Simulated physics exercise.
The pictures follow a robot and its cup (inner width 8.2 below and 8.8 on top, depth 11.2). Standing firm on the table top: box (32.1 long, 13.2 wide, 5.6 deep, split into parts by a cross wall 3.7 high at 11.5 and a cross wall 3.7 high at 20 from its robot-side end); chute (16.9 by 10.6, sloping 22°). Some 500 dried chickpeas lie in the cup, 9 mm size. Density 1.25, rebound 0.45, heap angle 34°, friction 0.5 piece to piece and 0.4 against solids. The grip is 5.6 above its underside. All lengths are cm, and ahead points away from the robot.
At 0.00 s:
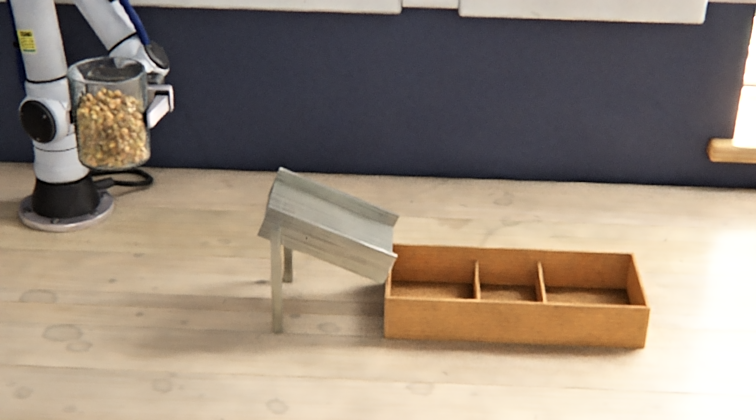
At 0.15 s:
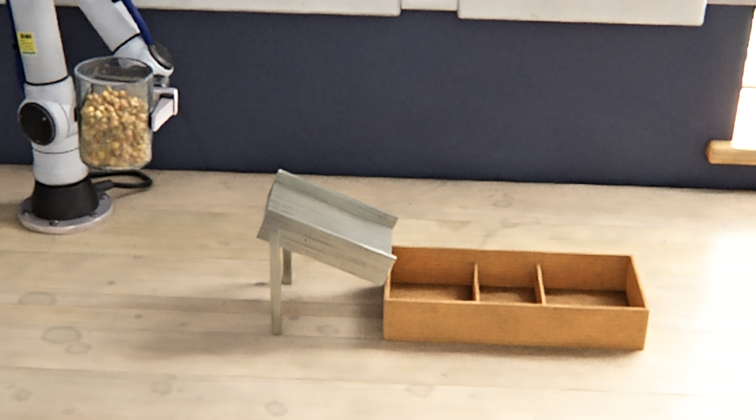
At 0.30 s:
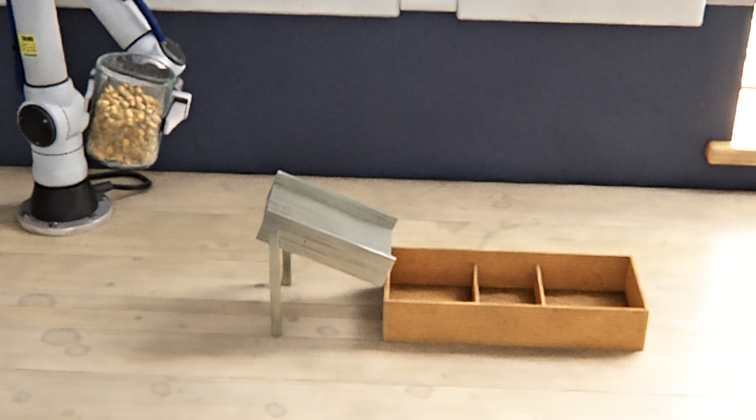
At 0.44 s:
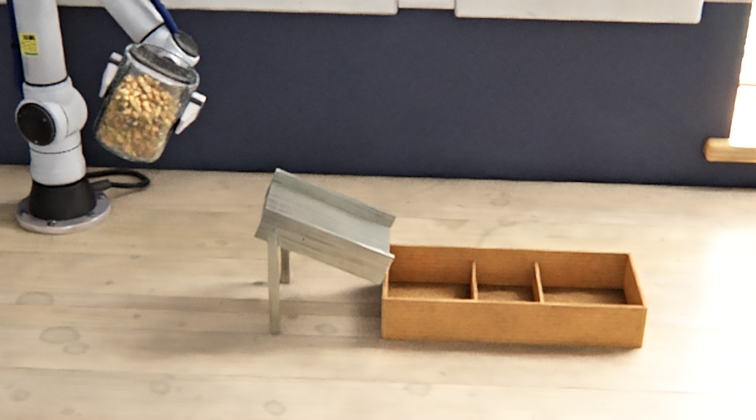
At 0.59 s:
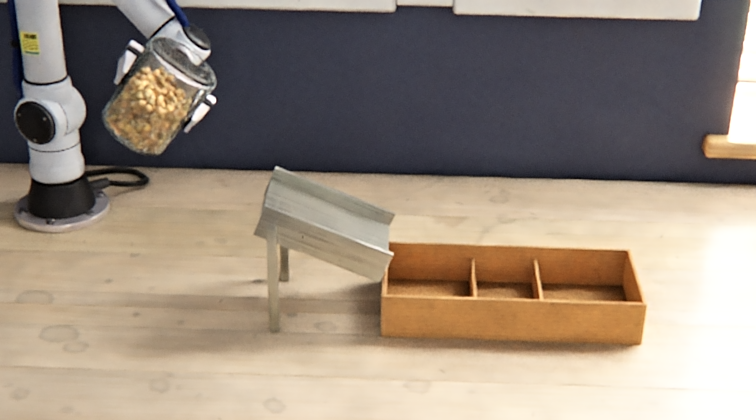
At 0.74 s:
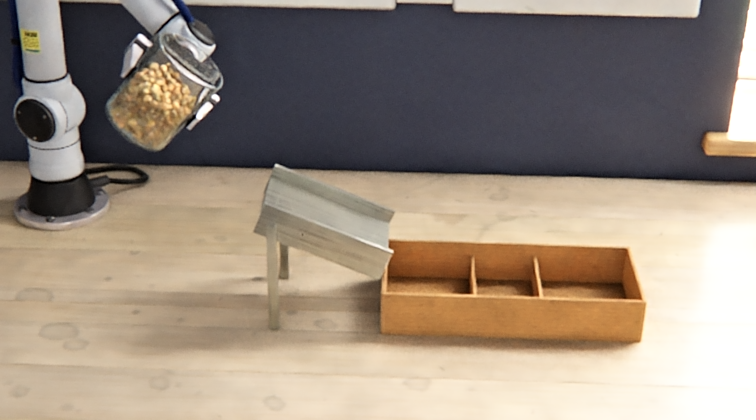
A clear cup full of dried chickpeas rose slightly and leaned over to the right as a white robot arm moved it rightward, while the grey ramp and the divided wooden box stayed still.
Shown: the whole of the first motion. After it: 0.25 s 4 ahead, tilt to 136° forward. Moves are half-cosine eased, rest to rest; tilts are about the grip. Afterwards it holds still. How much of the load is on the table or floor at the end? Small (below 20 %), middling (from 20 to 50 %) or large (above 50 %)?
Answer: Large; above 50 % of the dried chickpeas finish on the table or floor.
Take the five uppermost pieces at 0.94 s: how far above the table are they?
Roughly 34 cm.
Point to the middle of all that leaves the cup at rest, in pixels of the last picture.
Around (300, 298).
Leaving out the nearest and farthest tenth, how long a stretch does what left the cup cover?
About 34 cm.
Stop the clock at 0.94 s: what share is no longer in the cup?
Near 0 per cent so far.
After 0.84 s, tilted 74° forward, highest piece 33 above the table; 500 in the cup.
After 0.94 s, tilted 127° forward, highest piece 34 above the table; 500 in the cup.
After 1.19 s, tilted 136° forward, highest piece 23 above the table; 178 on the table or floor, 31 in the cup, 6 in the robot-side part, 285 on the chute or in flight.
After 2.24 s, tilted 136° forward, highest piece 2 above the table; 420 on the table or floor, 78 in the robot-side part, 2 in the middle part.
At rest, 420 on the table or floor, 78 in the robot-side part, 2 in the middle part. That is 84 % on the table or floor.
